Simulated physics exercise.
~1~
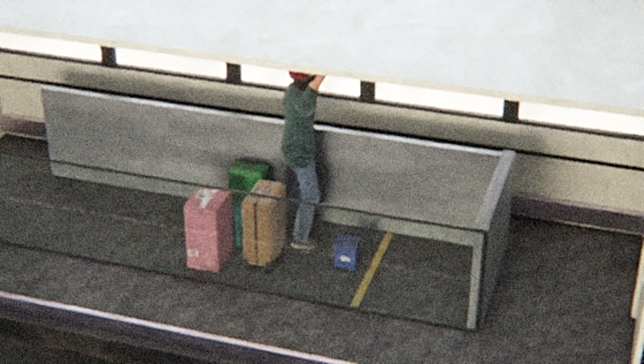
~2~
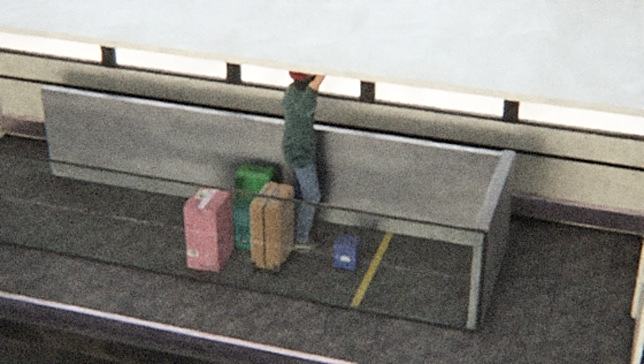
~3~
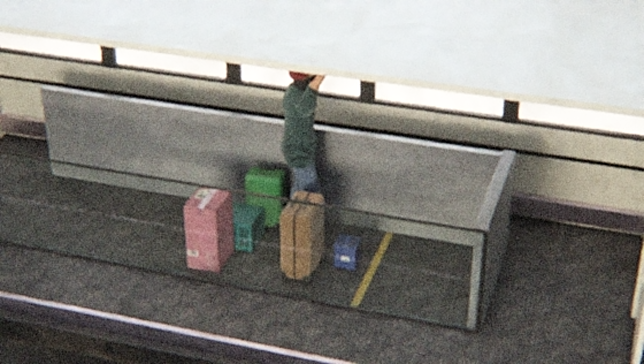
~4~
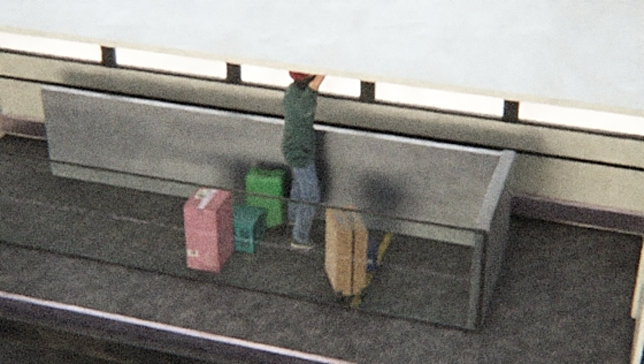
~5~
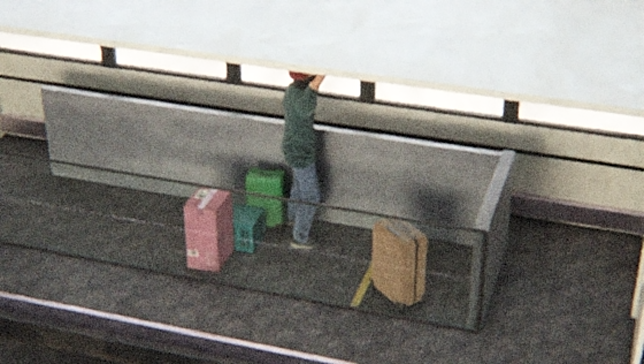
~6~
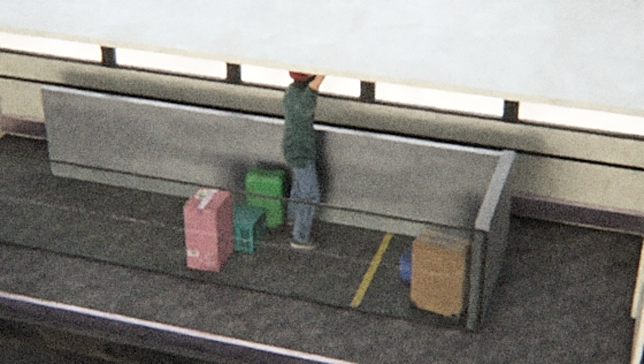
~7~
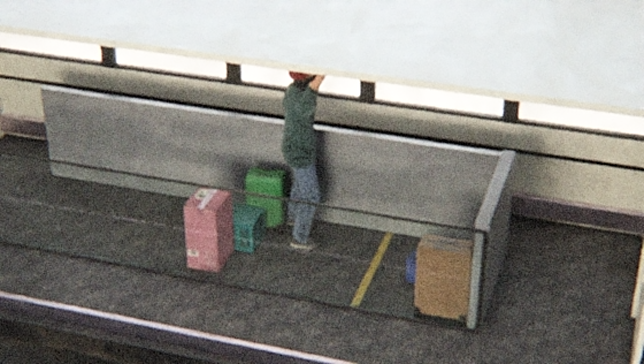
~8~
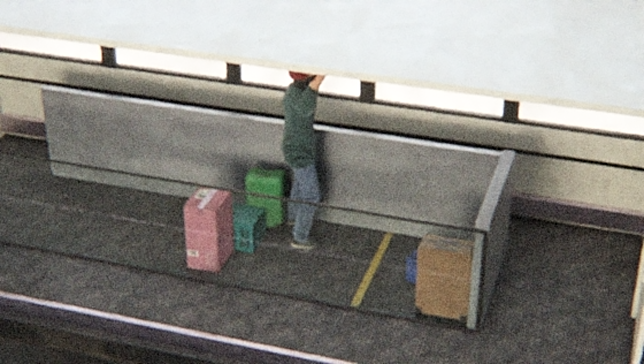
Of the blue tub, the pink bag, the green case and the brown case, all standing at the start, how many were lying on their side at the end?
None of them were lying on their side. The blue tub, the pink bag, the green case and the brown case were all still upright.
